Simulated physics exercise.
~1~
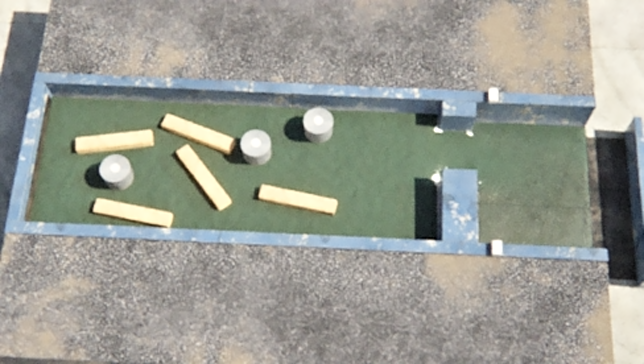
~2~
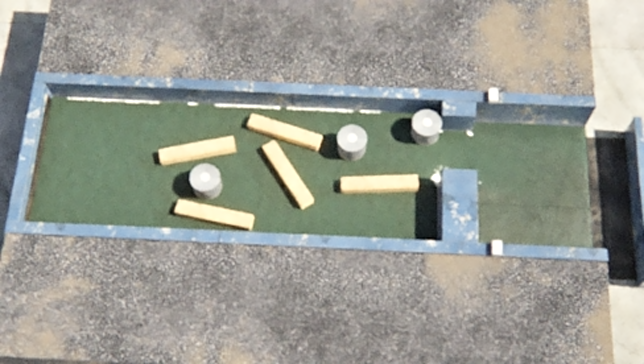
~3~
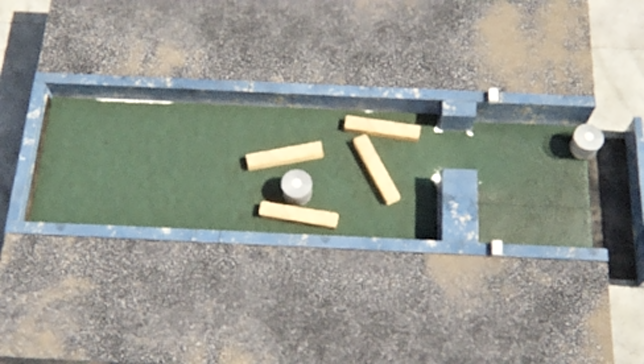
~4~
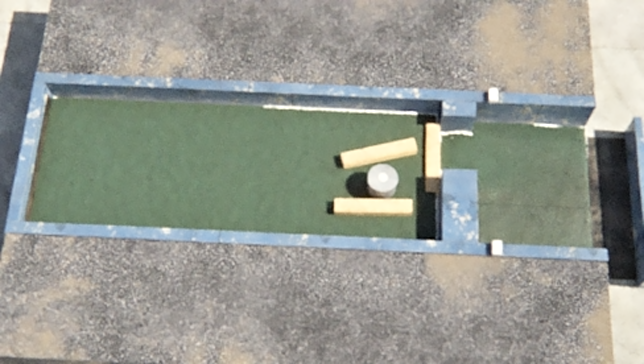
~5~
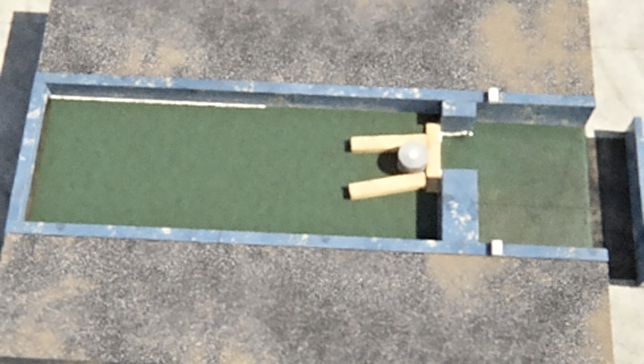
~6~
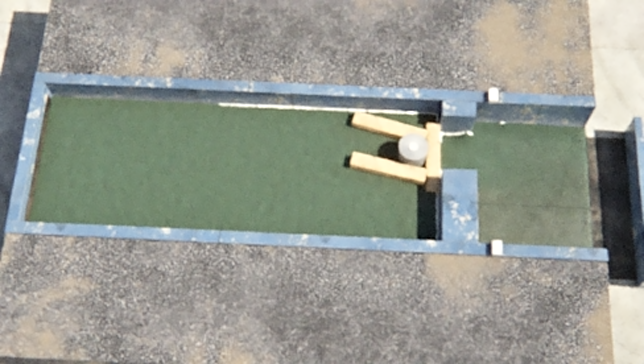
Beams and tubs drift right along a green channel until several jam at the narrow gap.
